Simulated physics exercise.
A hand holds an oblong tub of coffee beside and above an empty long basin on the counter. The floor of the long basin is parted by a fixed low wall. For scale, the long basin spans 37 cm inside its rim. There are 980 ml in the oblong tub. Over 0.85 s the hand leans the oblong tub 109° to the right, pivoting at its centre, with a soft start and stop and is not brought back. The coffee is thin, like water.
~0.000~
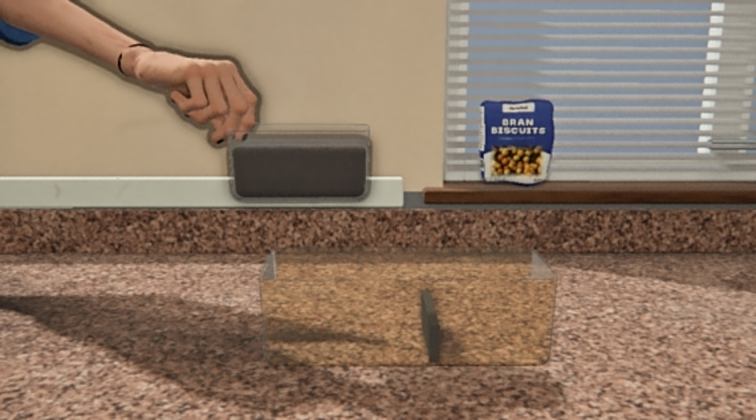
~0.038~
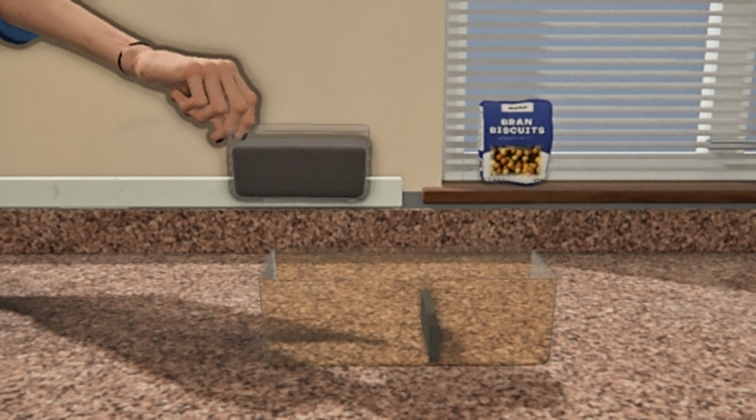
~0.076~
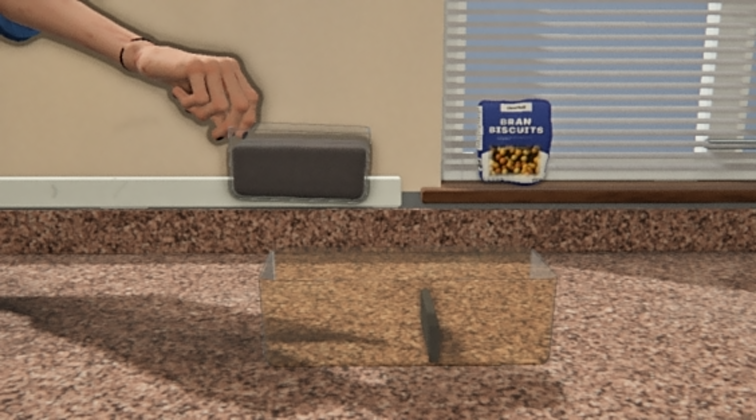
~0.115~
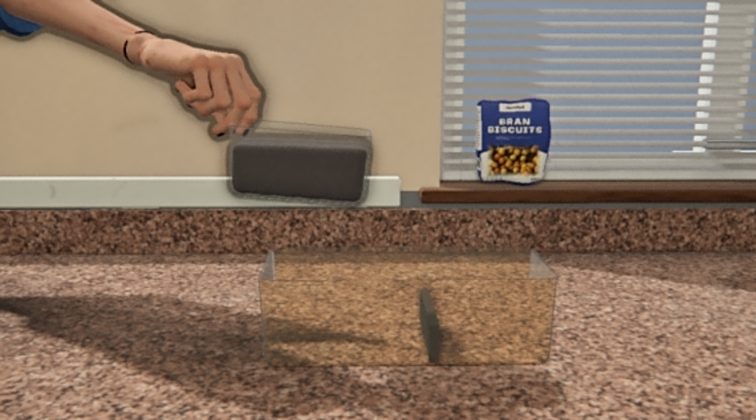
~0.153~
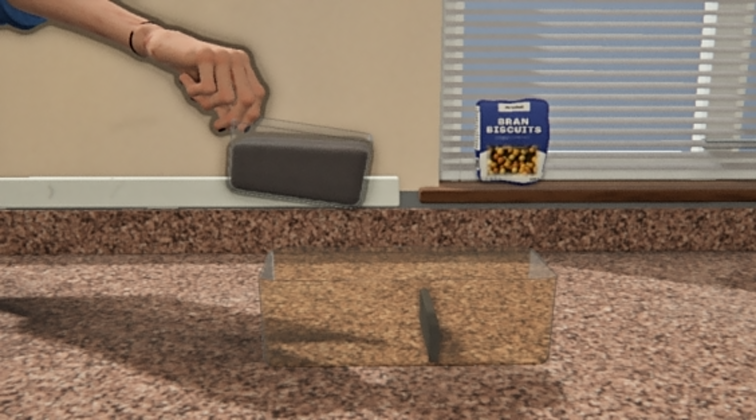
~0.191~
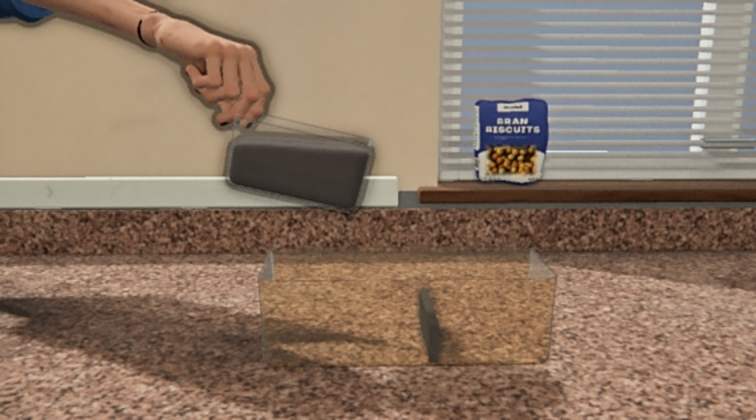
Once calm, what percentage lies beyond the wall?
The far part has some 27 per cent.
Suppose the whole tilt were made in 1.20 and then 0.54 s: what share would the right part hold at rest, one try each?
First 40, then 15 per cent.
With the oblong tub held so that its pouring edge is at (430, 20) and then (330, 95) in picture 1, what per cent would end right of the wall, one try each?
First 75, then 5 per cent.
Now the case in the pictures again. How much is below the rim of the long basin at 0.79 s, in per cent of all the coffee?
Near 88 in a hundred.
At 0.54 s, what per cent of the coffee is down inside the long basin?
Near 16 in a hundred.
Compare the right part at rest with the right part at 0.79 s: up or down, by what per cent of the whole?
The share moves up, by some 1 per cent.
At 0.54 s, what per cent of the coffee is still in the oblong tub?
Some 44 per cent.
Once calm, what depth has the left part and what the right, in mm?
Some 22 mm on the left and 12 mm on the right.
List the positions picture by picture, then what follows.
In the first picture, it leans 0°; its right rim is at (369, 129); the coffee meets the walls at (238, 144) and (367, 144); the long basin's rim runs from (267, 264) to (545, 263); the wall's top is at (430, 307).
In the second picture, it leans 1°; its right rim is at (369, 130); the coffee meets the walls at (237, 144) and (367, 144).
In the third picture, it leans 2°; its right rim is at (369, 132); the coffee meets the walls at (237, 143) and (367, 145).
In the fourth picture, it leans 5°; its right rim is at (370, 135); the coffee meets the walls at (238, 143) and (368, 146).
In the fifth picture, it leans 9°; its right rim is at (371, 139); the coffee meets the walls at (239, 142) and (368, 147).
In the sixth picture, it leans 13°; its right rim is at (373, 145); the coffee meets the walls at (238, 142) and (370, 149).
After 0.54 s the tilt is 77° and 44 per cent is still to pour, 11 is left of the wall and 5 right of it.
After 0.79 s the tilt is 108° and 7 per cent is still to pour, 62 is left of the wall and 25 right of it.
After 1.06 s the tilt is 109° and 0 per cent is still to pour, 67 is left of the wall and 27 right of it.
After 1.35 s the tilt is 109° and 0 per cent is still to pour, 68 is left of the wall and 27 right of it.
In the end 68 per cent lies left of the wall, 27 right of it and 5 outside.
